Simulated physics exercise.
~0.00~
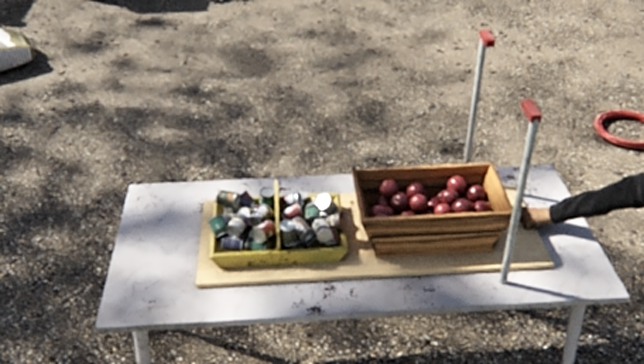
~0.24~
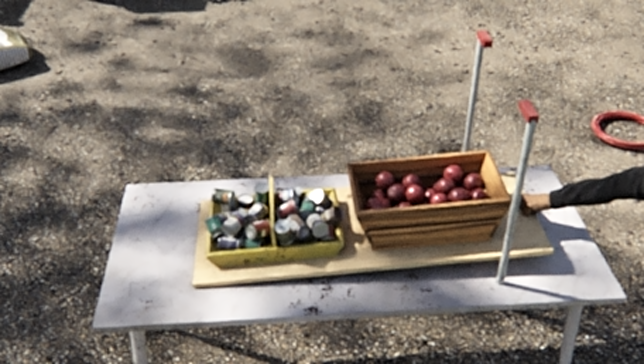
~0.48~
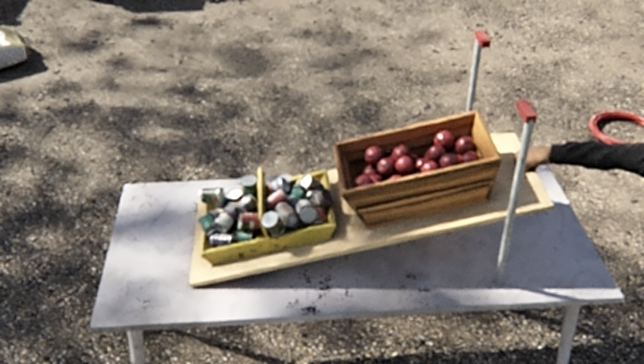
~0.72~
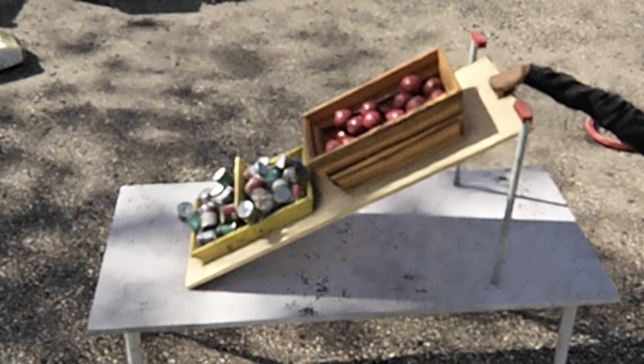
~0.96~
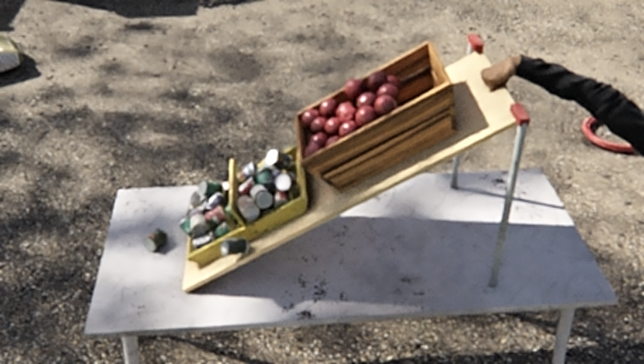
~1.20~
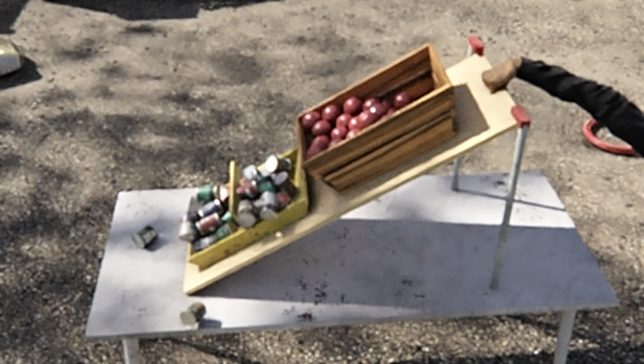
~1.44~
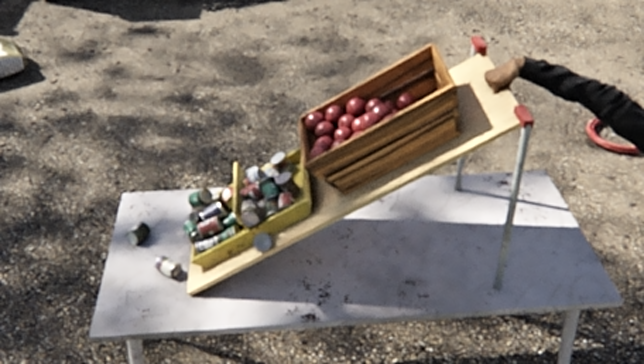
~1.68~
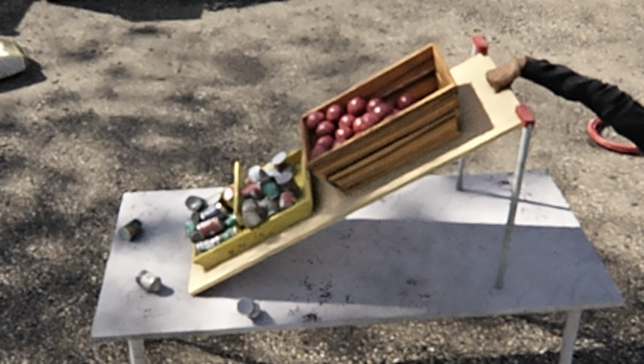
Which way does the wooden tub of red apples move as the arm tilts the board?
The wooden tub moves upward as the arm lifts the right end of the board.
